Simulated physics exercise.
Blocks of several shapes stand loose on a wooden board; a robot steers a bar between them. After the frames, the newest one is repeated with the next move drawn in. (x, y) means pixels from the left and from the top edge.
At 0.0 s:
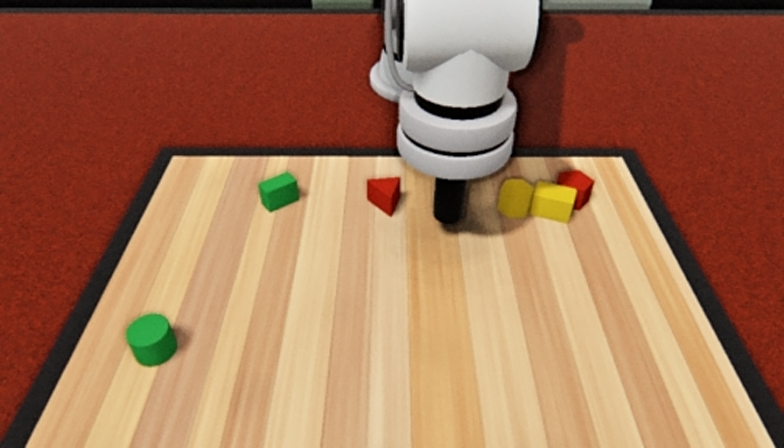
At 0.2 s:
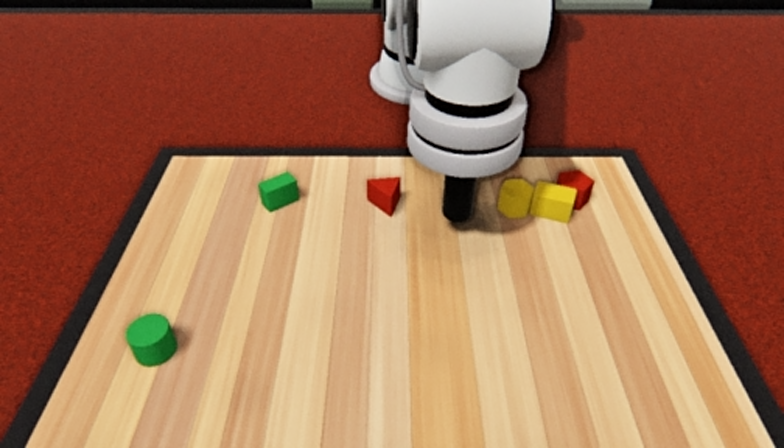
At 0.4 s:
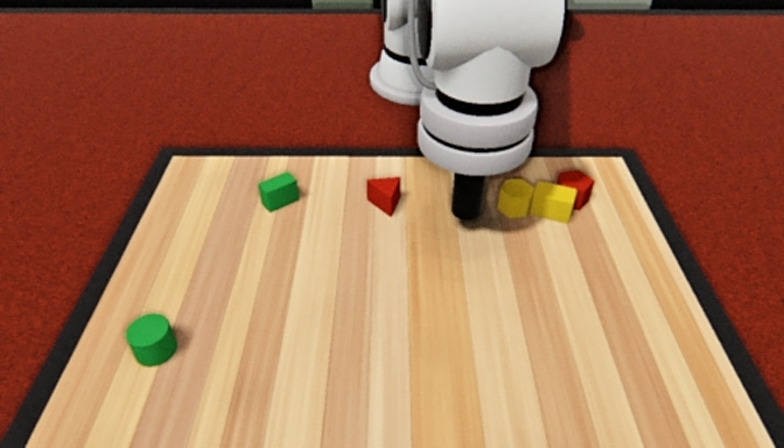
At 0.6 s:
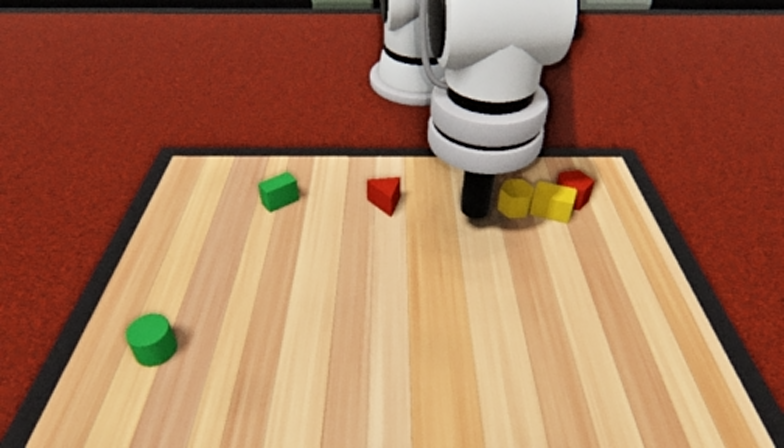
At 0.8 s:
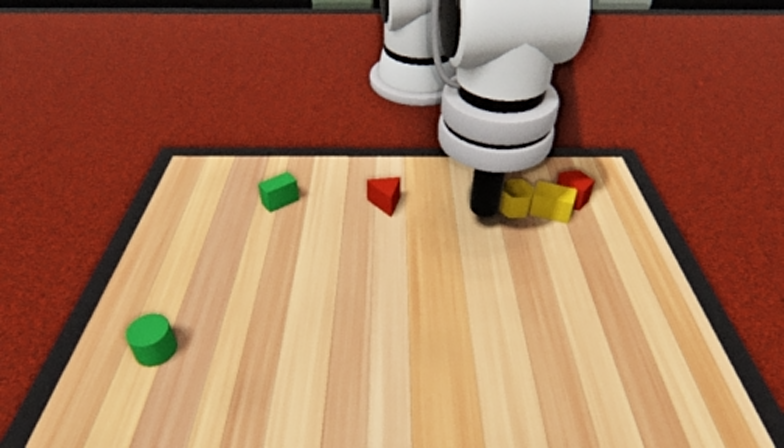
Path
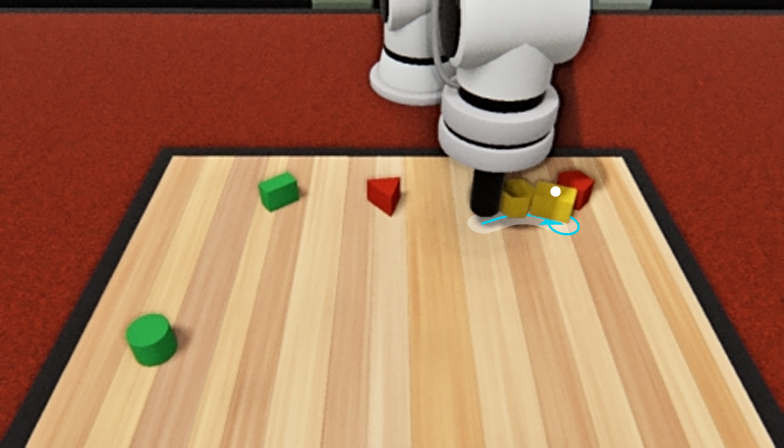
A robot arm slid its black bar a short way right across the top of a wooden board, up close to a yellow block, while the red, yellow and green blocks all stayed put.
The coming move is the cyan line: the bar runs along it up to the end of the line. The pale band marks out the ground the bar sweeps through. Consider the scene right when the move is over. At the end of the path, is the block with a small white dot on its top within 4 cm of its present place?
That would be a no.
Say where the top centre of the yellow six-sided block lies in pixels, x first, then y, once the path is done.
I'd guess (533, 176).
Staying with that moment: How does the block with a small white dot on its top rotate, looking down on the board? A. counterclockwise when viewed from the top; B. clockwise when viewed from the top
My pick is A.
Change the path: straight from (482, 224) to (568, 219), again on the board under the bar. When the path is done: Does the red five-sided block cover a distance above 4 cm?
No, I don't think so.
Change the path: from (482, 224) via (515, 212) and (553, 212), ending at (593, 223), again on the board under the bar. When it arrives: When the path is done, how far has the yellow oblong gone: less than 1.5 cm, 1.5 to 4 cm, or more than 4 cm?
My prediction: Over 4 cm.
The drawn path runs from (482, 224) through (507, 216) and (535, 216) to (564, 224); the dot is on the yellow oblong.
The first path, step by step. Halfway along, bar at (524, 200); yellow six-sided block at (532, 177), turned 15° anticlockwise; yellow oblong at (564, 192).
At the end, bar at (567, 210); yellow six-sided block at (533, 176), turned 20° anticlockwise; yellow oblong at (599, 194), turned 25° anticlockwise; red five-sided block at (582, 176).
